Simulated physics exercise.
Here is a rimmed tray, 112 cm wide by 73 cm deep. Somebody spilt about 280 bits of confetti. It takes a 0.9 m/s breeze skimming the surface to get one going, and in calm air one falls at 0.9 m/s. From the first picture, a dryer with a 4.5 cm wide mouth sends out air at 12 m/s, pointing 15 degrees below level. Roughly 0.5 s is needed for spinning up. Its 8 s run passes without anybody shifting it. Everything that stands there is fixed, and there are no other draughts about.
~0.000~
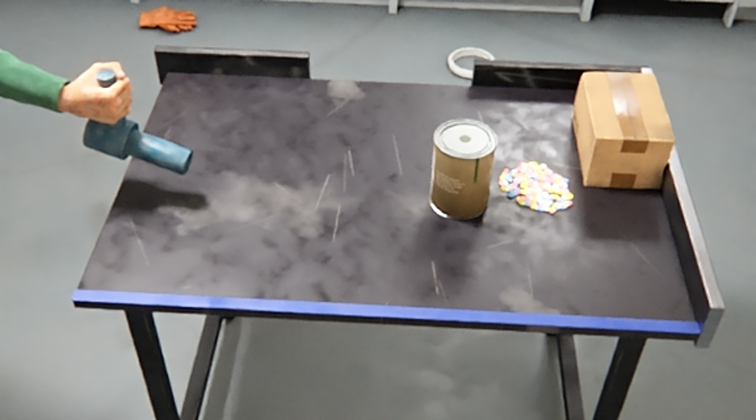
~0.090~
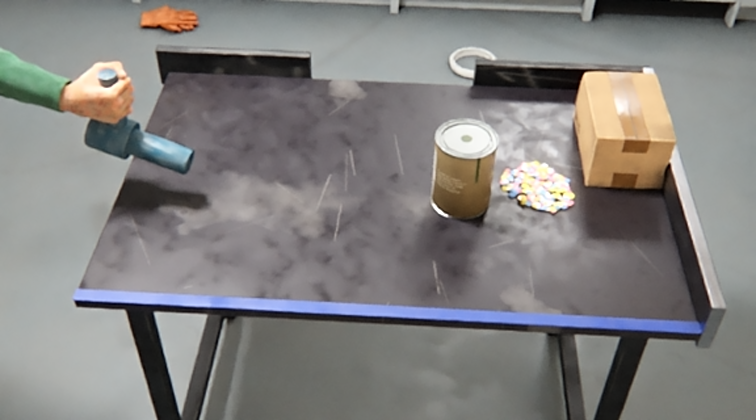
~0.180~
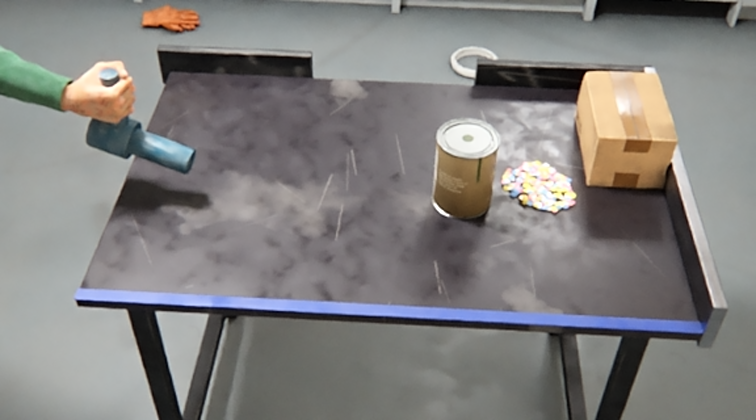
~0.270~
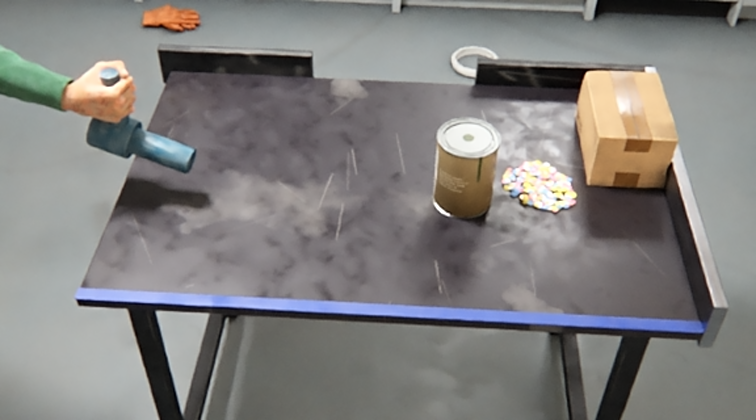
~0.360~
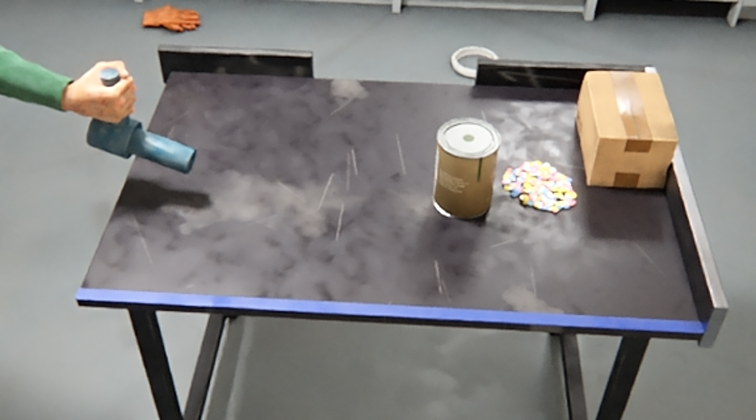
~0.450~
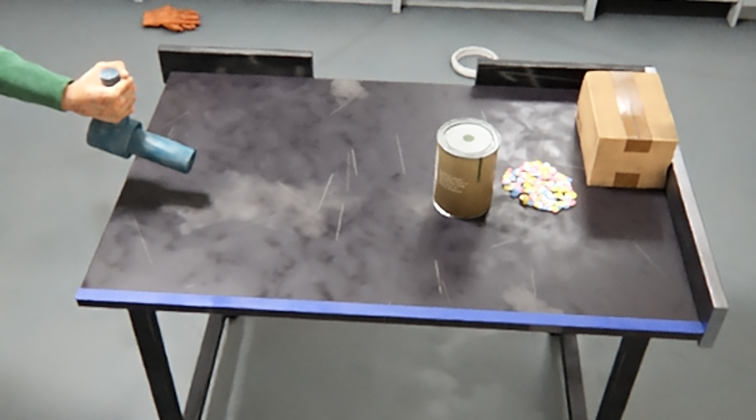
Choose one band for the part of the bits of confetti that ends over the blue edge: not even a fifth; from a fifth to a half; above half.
I would say under a fifth.
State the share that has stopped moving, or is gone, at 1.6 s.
The share is roughly 50 %.
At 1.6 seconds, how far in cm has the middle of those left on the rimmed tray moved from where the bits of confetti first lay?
Around 0 cm from the start.
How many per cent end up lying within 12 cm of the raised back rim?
Estimate: Around 0 percent.
After 1.6 s the count stands so, 0 % are over the blue edge; the middle of those still in play is near (540, 184).
After 2.6 s the count stands so, 0 % are over the blue edge; the middle of those still in play is near (540, 184).
After 4.4 s the count stands so, 1 % are over the blue edge; the middle of those still in play is near (540, 184).
After 8.0 s, at the end, 1 % are over the blue edge; the middle of those still in play is near (537, 185).
